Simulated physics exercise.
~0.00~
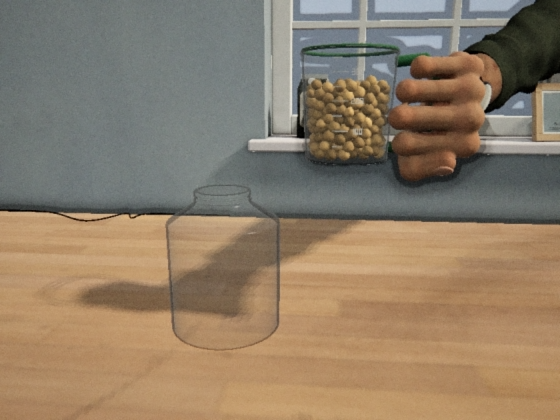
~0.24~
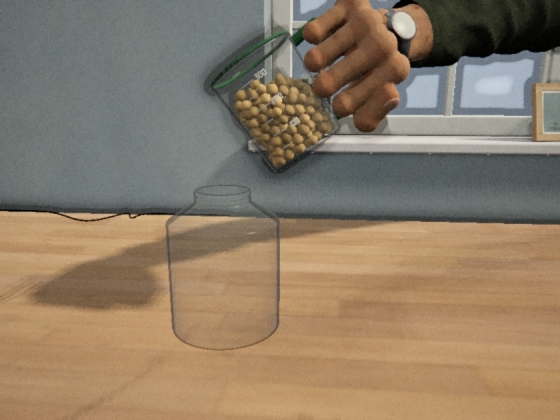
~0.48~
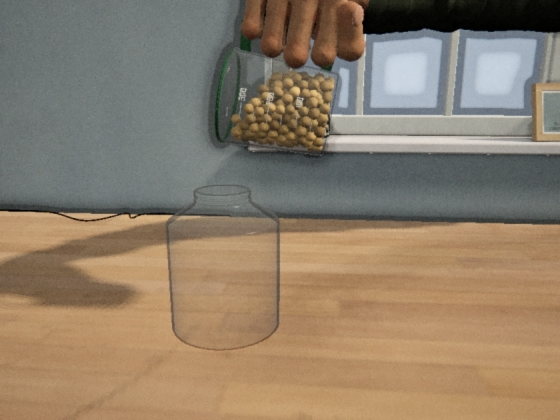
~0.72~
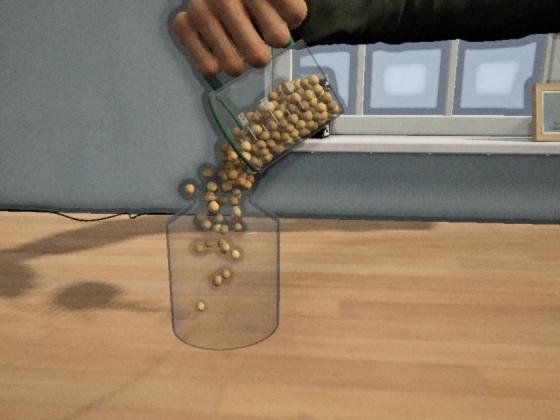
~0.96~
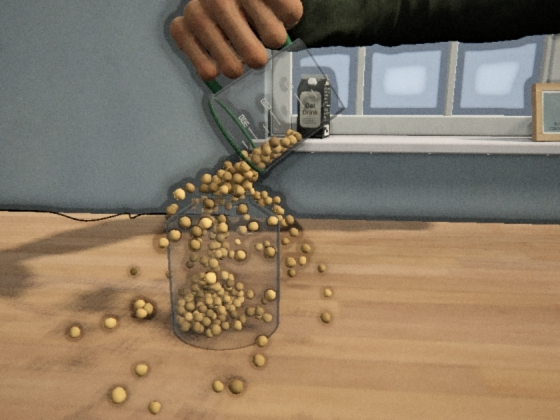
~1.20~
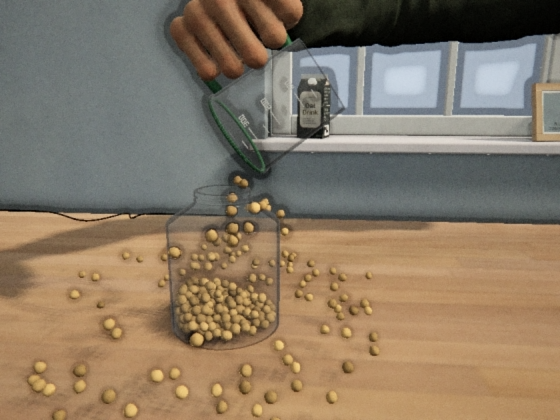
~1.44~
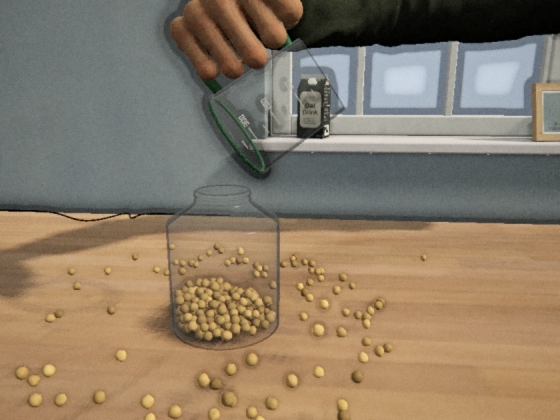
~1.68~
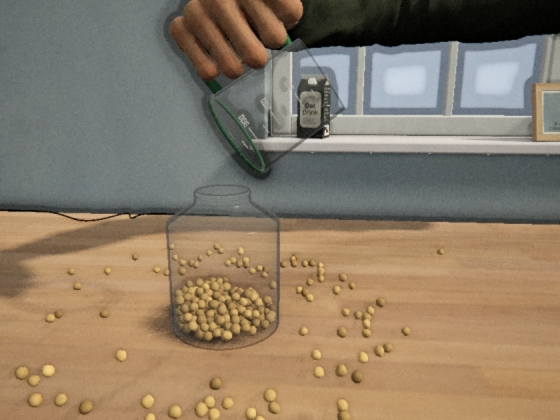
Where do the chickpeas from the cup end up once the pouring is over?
Most of them settle in the jar, some lie scattered on the wooden surface around it, and few or none stay in the cup.
